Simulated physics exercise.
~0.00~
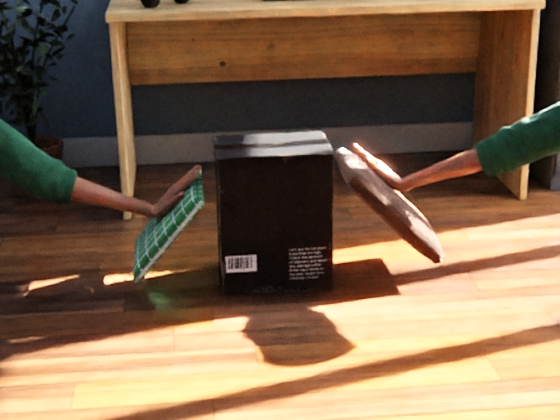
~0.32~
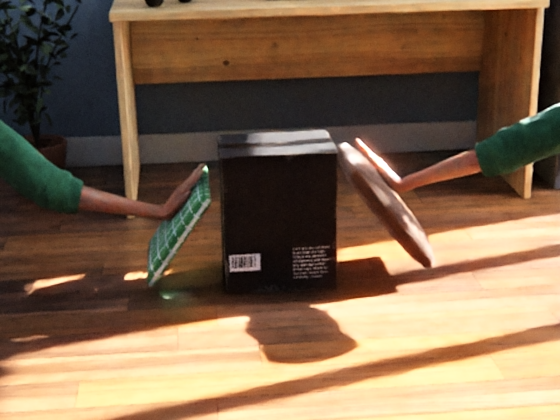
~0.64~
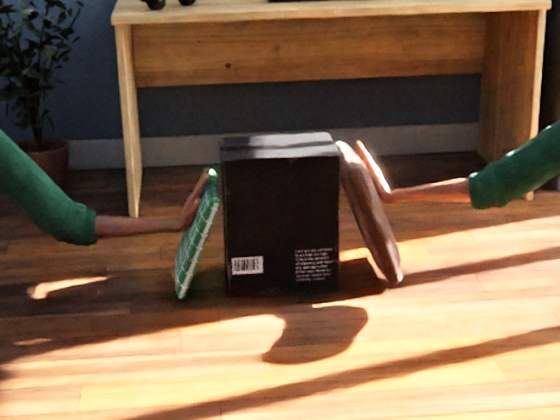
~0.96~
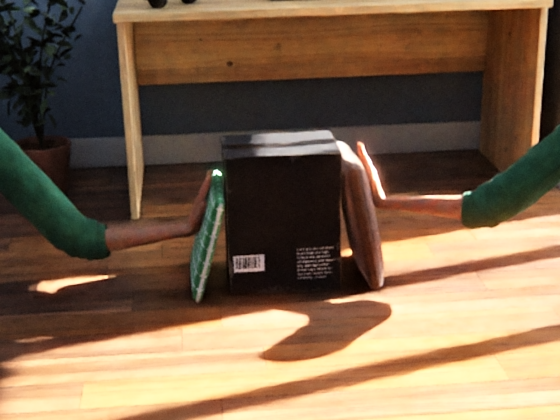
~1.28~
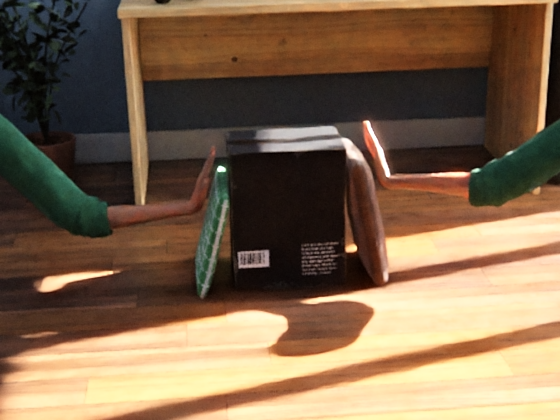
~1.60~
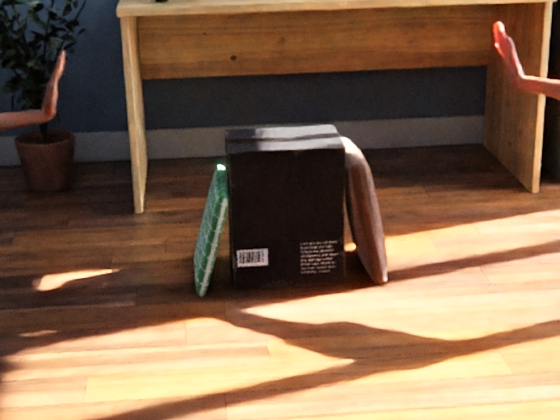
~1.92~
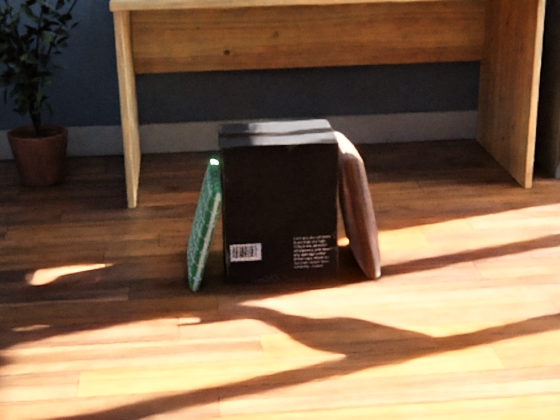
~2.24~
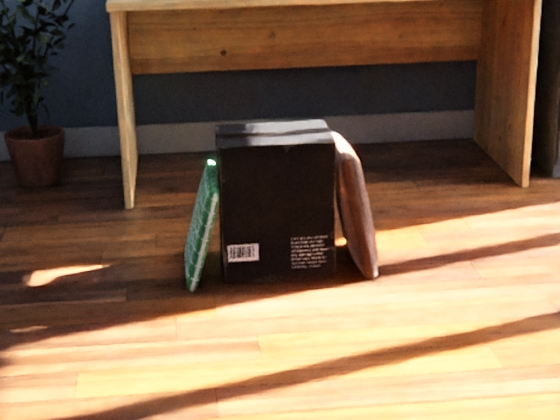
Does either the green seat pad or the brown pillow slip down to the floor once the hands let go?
No, neither one slips down. The green seat pad keeps leaning on the left side of the black box, and the brown pillow holds its lean on the right.
